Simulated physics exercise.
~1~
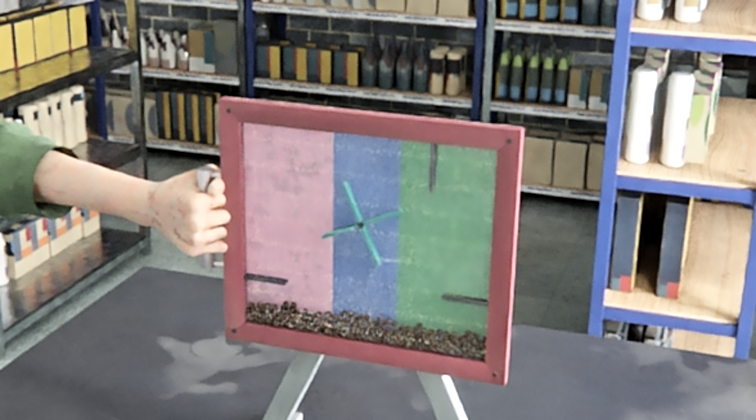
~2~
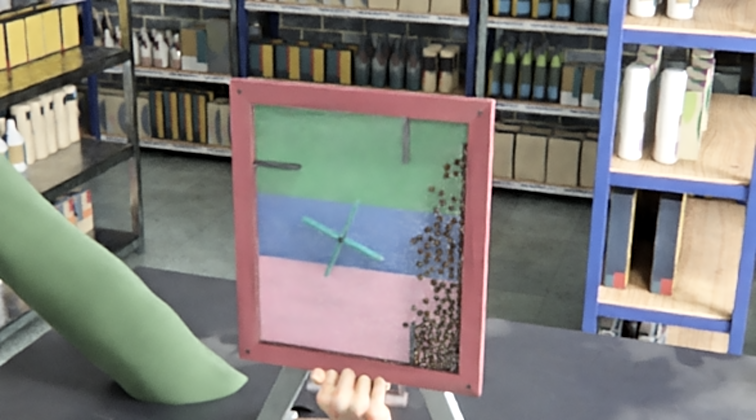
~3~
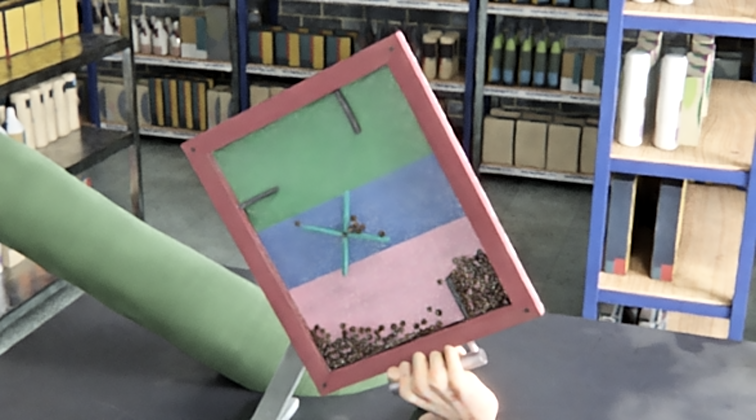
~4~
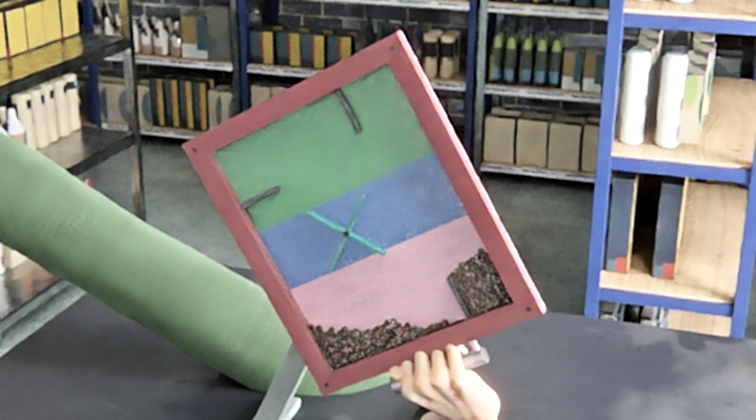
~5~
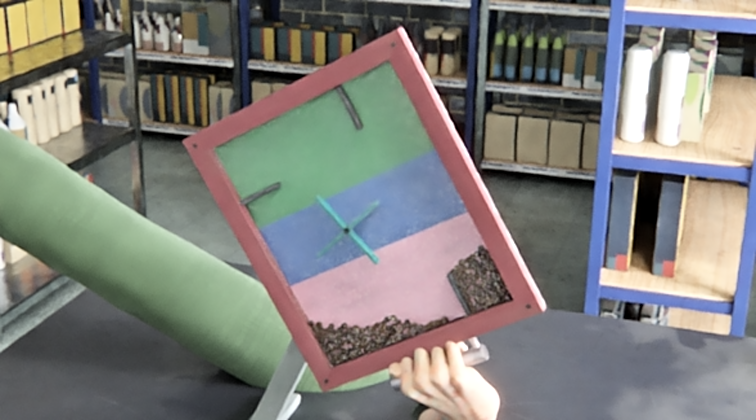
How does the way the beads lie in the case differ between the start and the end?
At the start the beads lie in one low layer along the bottom, across the pink, blue and green strips. At the end they rest in two heaps on the pink strip, one towards the lower left and one at the right.
